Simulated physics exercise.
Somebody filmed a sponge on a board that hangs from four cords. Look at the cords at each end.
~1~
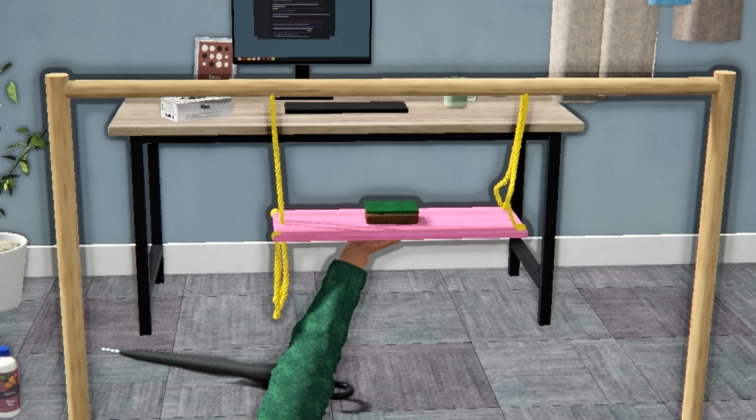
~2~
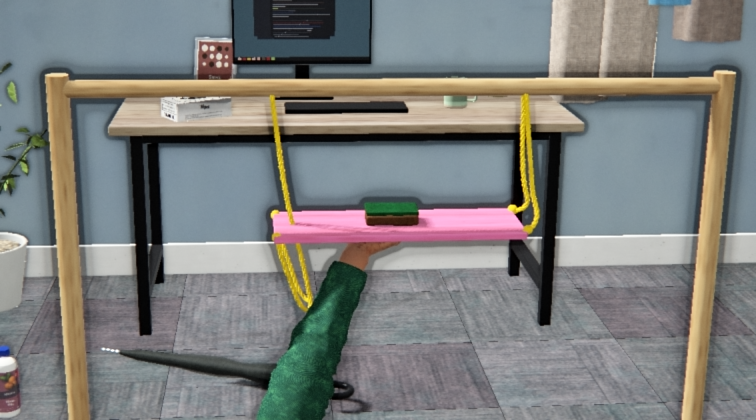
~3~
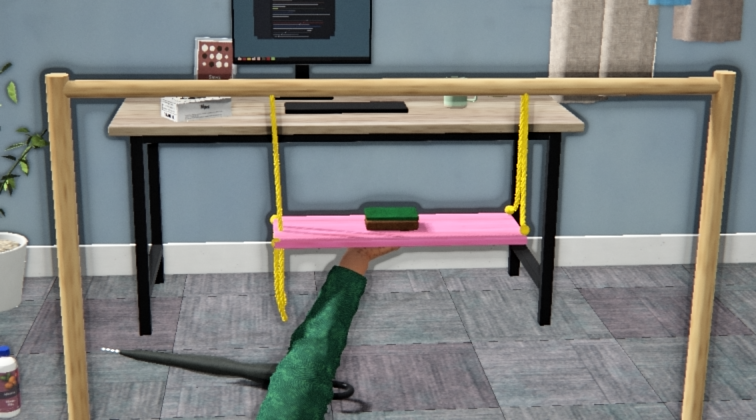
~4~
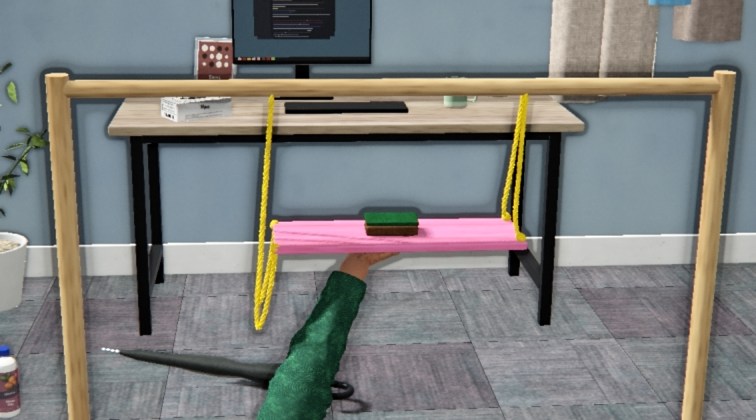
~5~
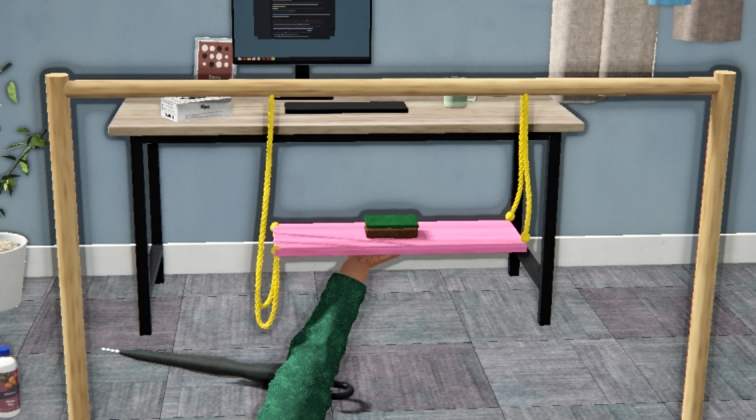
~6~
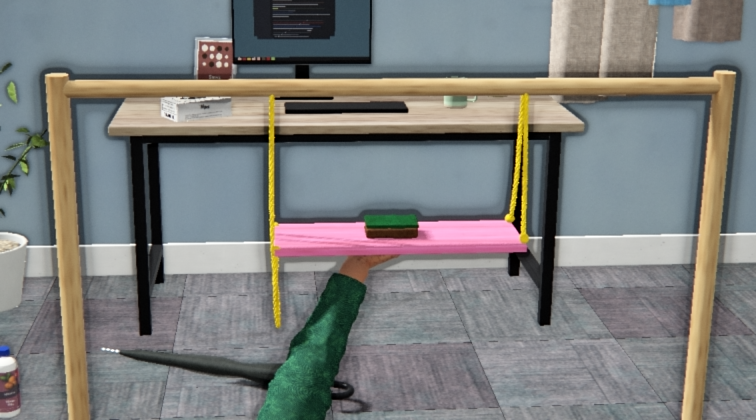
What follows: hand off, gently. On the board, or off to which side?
The sponge drops leftwards.
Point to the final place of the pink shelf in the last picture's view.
It ends at (431, 315).
Then, 0.60 s after the last picture, board tipped 37° down to the left; sponge falling near (152, 378).
Then, 1.26 s after the last picture, board tipped 43° down to the left; sponge on the floor.
At rest, board tipped 44° down to the left; sponge on the floor. The sponge slides off to the left.
